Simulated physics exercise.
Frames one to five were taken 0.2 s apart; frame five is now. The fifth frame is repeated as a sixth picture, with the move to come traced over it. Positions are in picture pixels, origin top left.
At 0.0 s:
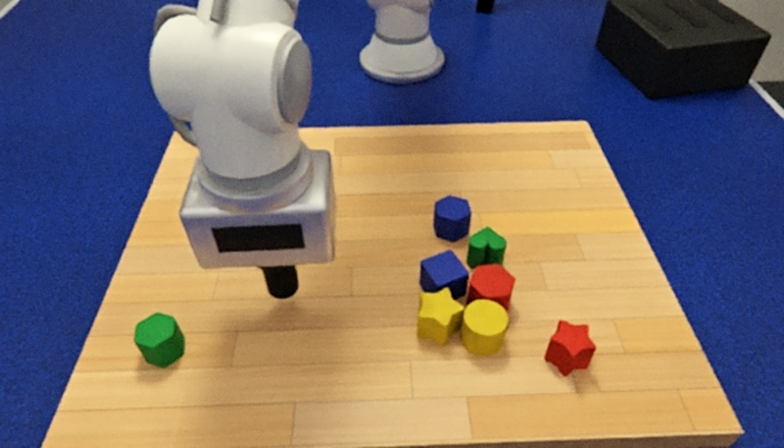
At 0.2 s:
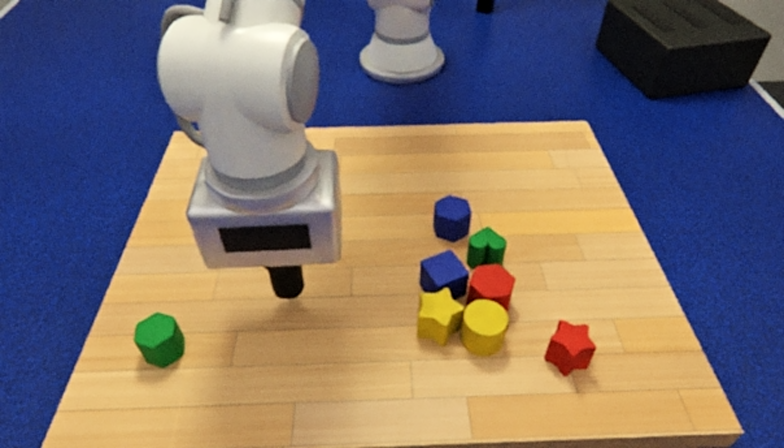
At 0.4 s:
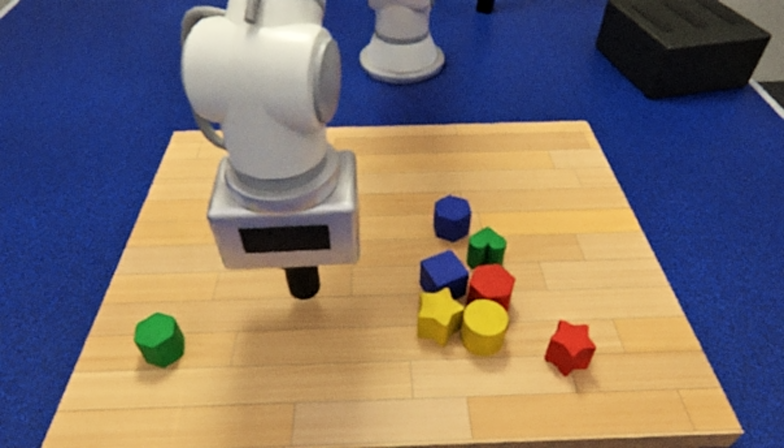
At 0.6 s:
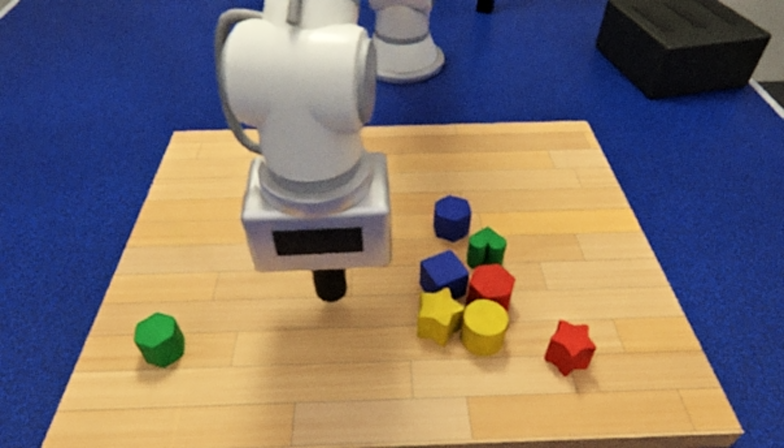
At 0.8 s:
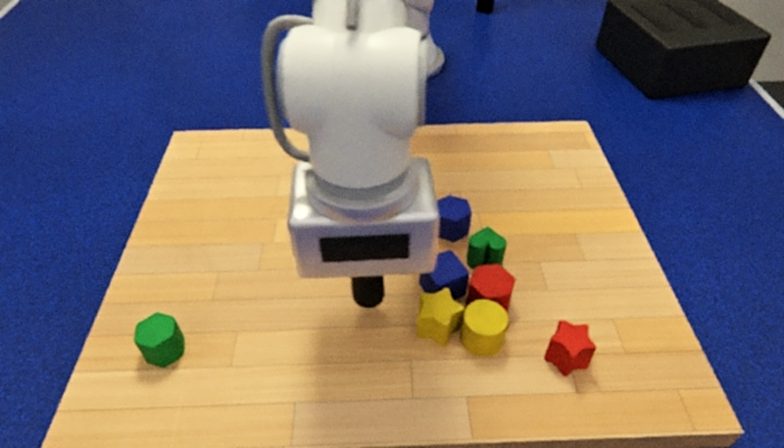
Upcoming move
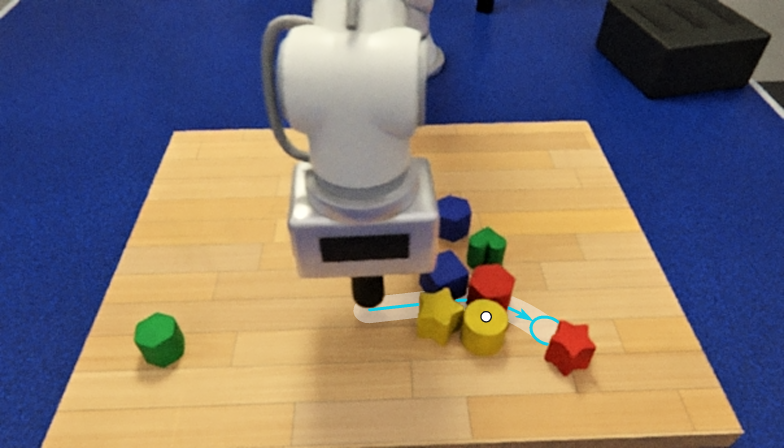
A white robot arm moves right across the wooden board while the colored blocks stay still.
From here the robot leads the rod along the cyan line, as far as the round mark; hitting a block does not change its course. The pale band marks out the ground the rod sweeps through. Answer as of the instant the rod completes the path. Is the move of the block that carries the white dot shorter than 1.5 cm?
No, that is not what happens.
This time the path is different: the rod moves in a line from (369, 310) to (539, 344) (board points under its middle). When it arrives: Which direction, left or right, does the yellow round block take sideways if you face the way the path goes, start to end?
It is displaced to the right.
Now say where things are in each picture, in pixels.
The first picture shows lower end of the rod (283, 287), tops of blocks, yellow star-shaped block (439, 305), blue square (445, 267), yellow round block (486, 317), green heart-shaped block (488, 239), red hexagonal block (493, 280).
The second picture shows rod (289, 287), blocks as before.
The third picture shows rod (305, 288), blocks as before.
The fourth picture shows rod (332, 290), blocks as before.
The fifth picture shows rod (369, 296), yellow star-shaped block (439, 305), blue square (445, 267), yellow round block (486, 317), green heart-shaped block (488, 239), red hexagonal block (493, 280).
The drawn path runs from (369, 310) by way of (430, 303) and (491, 303) to (548, 330); the dot is on the yellow round block.
On the path given first. One third of the way, rod (432, 289); yellow star-shaped block (454, 309), turned 35° clockwise; blue square (455, 262), turned 20° anticlockwise; yellow round block (498, 324).
Two thirds of the way, rod (494, 289); yellow star-shaped block (469, 304), turned 105° clockwise; blue square (471, 252), turned 60° anticlockwise; yellow round block (504, 334); green heart-shaped block (490, 233), turned 20° clockwise; red hexagonal block (536, 281).
At the end, rod (552, 316); yellow star-shaped block (469, 304), turned 105° clockwise; blue square (471, 252), turned 60° anticlockwise; yellow round block (504, 334); green heart-shaped block (490, 233), turned 20° clockwise; red hexagonal block (575, 287), turned 60° anticlockwise.
